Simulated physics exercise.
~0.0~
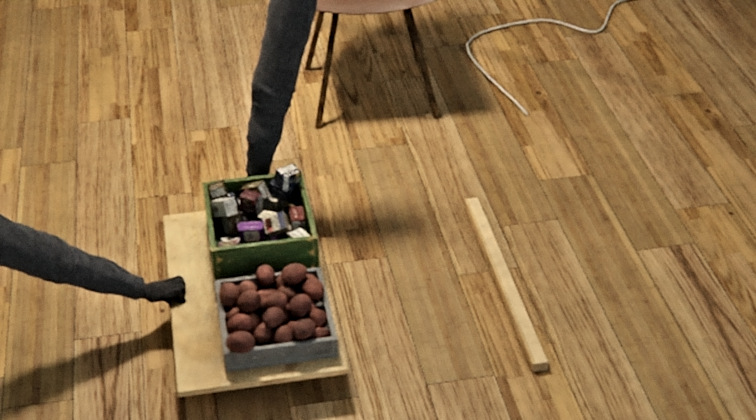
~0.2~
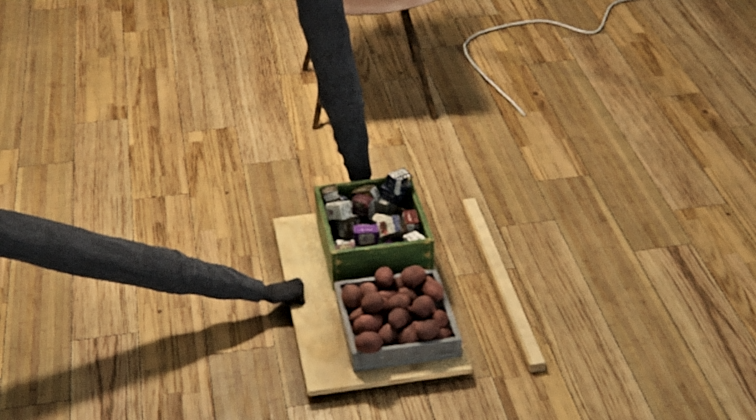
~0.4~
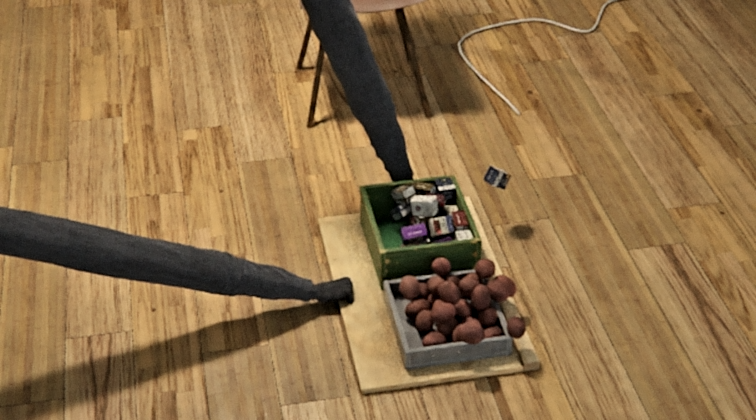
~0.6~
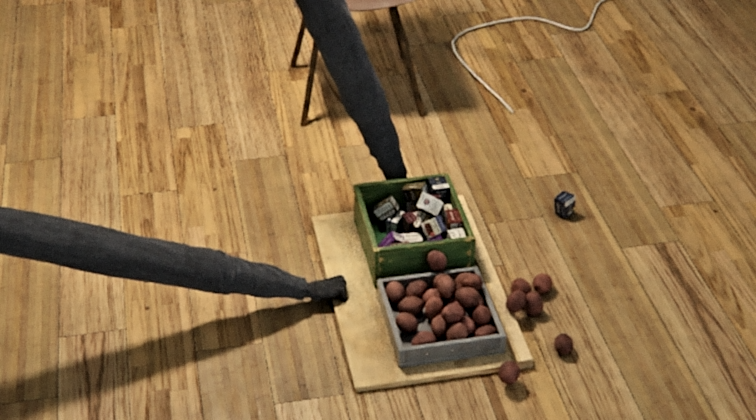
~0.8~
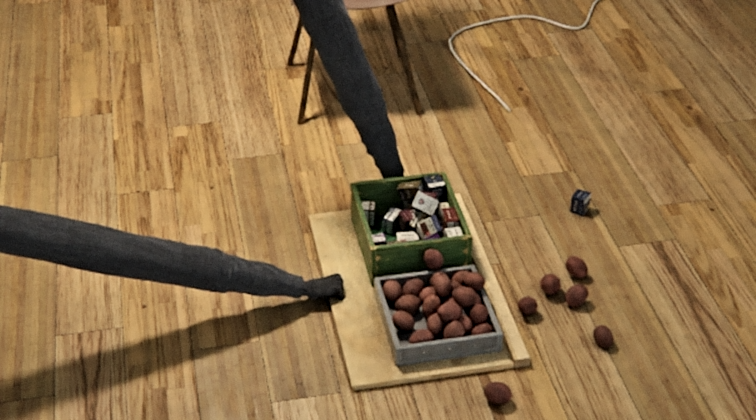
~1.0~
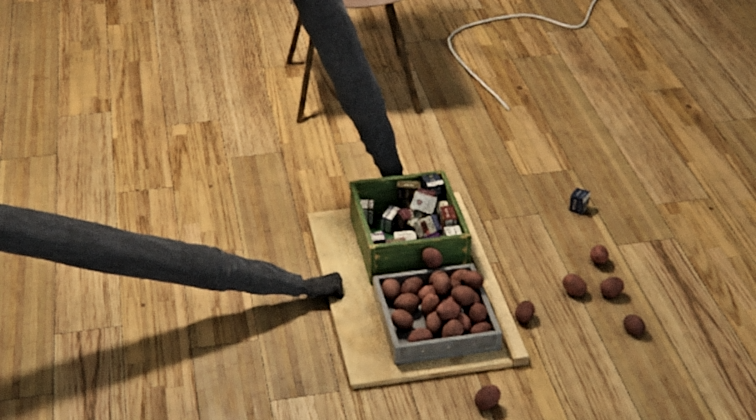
Board carrying two trays sliding right against a wooden batten and stopping, several red potatoes and one carton spilling onto the floor.
